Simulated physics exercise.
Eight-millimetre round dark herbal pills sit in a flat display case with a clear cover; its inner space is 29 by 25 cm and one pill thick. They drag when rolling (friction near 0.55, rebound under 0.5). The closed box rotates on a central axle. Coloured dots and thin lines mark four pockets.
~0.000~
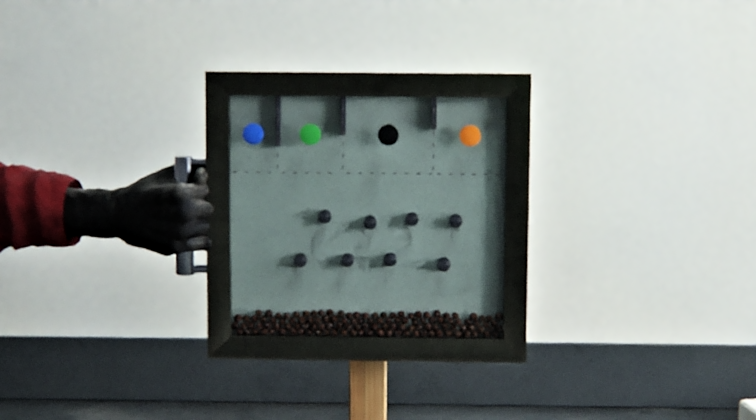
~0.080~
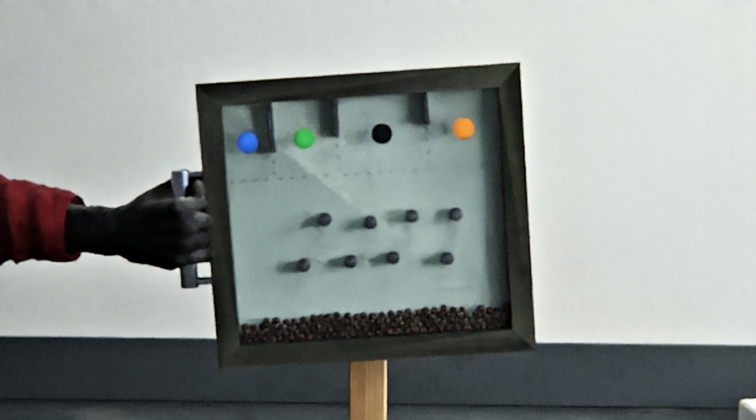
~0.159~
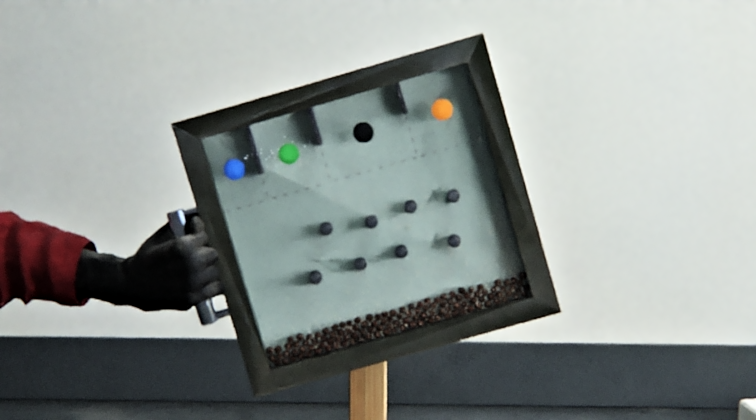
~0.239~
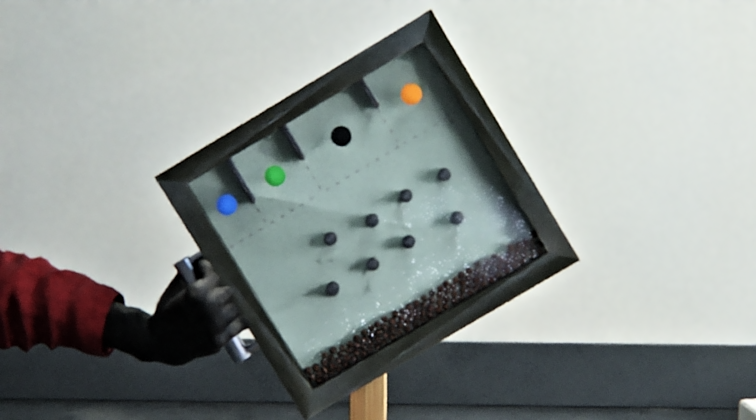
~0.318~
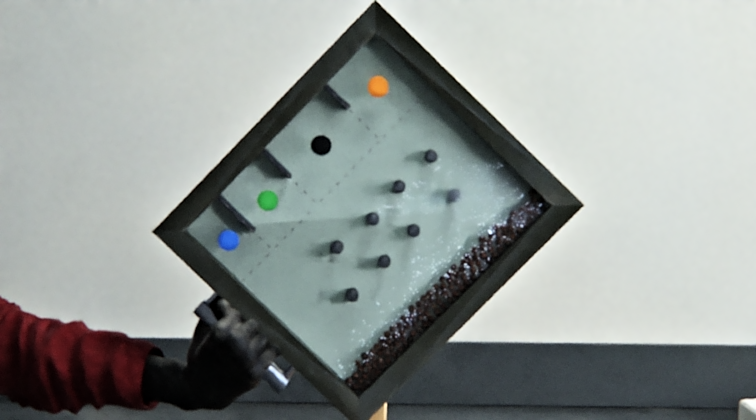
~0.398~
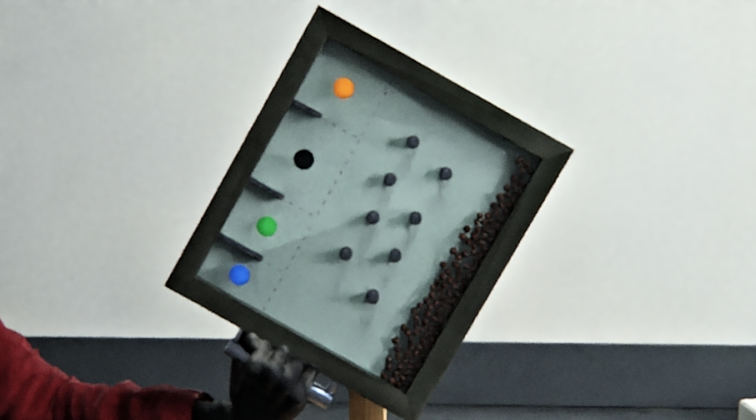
A dark-framed, clear-fronted square case turns anticlockwise on a wooden post, seen straight on by a still camera against a pale wall with a dark lower band. Blue, green, black and orange discs sit along its top between short walls, above eight dark pegs and a layer of small dark pills. A black-gloved, red-sleeved hand lowers the left handle, tilting the case steeply as the pills bank along the lower-right side.
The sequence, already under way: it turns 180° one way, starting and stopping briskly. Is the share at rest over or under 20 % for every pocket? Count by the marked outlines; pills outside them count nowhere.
Orange pocket under, blue pocket over, green pocket over, black pocket under 20 %.
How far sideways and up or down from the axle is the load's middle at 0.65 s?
About 10 cm right and 8 cm below.
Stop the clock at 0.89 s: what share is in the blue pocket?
Roughly 50 per cent.
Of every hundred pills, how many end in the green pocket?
Some 40 per cent.
By 0.65 s, it stands 108° anticlockwise; the pills' middle is 10 cm right of and 8 cm below the centre; nothing in the marked areas.
By 0.89 s, it stands 153° anticlockwise; the pills' middle is 9 cm right of and 9 cm below the centre; blue 50 %.
By 1.11 s, it stands 180° anticlockwise; the pills' middle is 10 cm right of and 8 cm below the centre; blue 50 %, green 30 %.
Settled by 2.0 s, it stands 180° anticlockwise; orange 0 %, blue 50 %, green 40 %, black 0 %, elsewhere 10 %.
